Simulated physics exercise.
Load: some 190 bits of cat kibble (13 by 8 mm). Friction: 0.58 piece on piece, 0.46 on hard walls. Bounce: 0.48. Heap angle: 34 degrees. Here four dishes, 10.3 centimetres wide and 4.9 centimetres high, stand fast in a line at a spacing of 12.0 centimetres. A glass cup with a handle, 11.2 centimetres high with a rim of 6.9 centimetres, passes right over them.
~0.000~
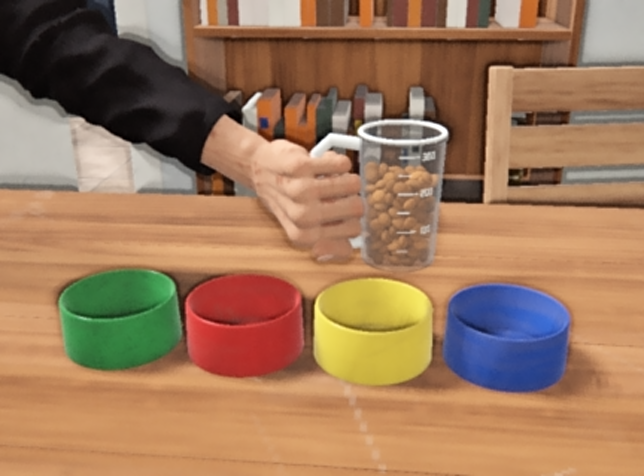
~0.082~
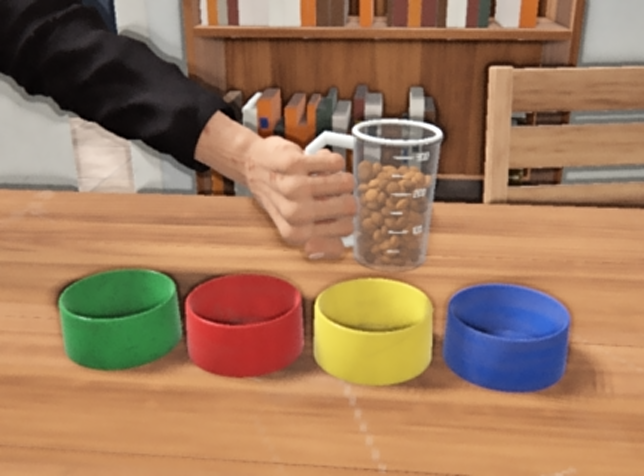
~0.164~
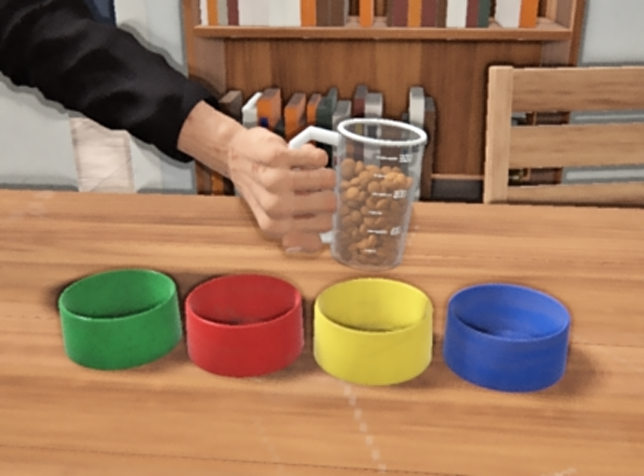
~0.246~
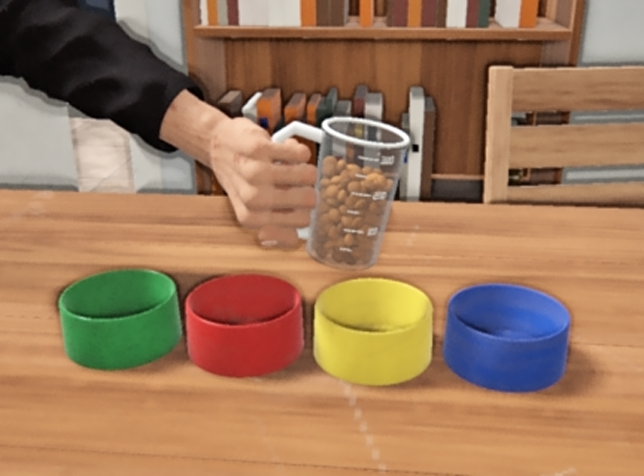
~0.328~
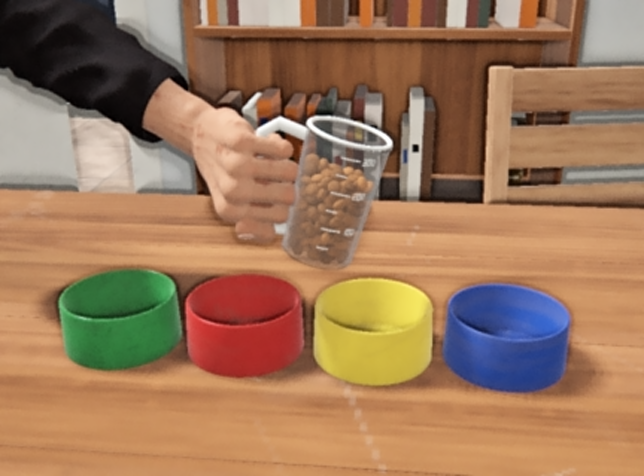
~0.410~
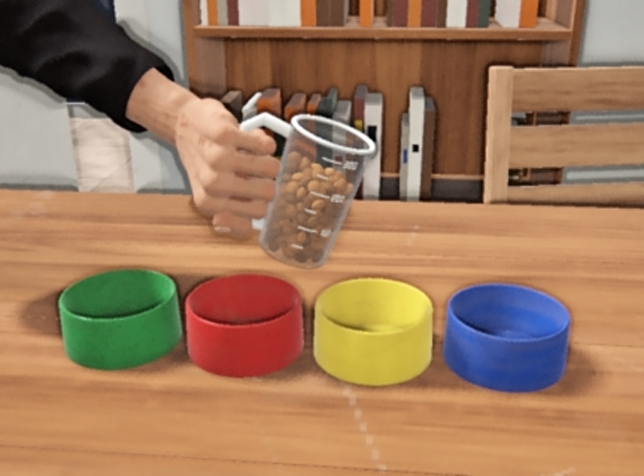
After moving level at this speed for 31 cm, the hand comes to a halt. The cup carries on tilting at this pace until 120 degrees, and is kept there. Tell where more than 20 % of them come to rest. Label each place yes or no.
Red: No. Blue: No. Green: Yes. Yellow: No. Counter: No.
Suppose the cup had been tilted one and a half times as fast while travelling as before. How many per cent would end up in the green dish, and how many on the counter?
I'd say green ends at 100 while the counter ends at 0.
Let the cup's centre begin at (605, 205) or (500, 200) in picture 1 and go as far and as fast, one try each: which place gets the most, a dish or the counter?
Most lands at counter the first time and at red the second time.
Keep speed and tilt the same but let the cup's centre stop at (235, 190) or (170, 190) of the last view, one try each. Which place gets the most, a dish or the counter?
Try 1 - counter; try 2 - red.
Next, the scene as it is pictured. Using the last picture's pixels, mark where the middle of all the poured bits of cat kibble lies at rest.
Centre at rest: Approx. (135, 319) px.
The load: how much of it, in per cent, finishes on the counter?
The figure is about 0 percent.
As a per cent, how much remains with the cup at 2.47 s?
Somewhere near 30 per cent.
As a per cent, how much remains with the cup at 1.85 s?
I'd estimate some 100 per cent of the load.
Then, at 1.27 s, tilt 66 degrees; cup holds 100 %.
After 1.85 s, tilt 97 degrees; cup holds 100 %.
After 2.47 s, tilt 120 degrees; cup holds 30 %, green 70 %.
At rest (3.3 s), red 0 %, blue 0 %, green 100 %, yellow 0 %, counter 0 %.
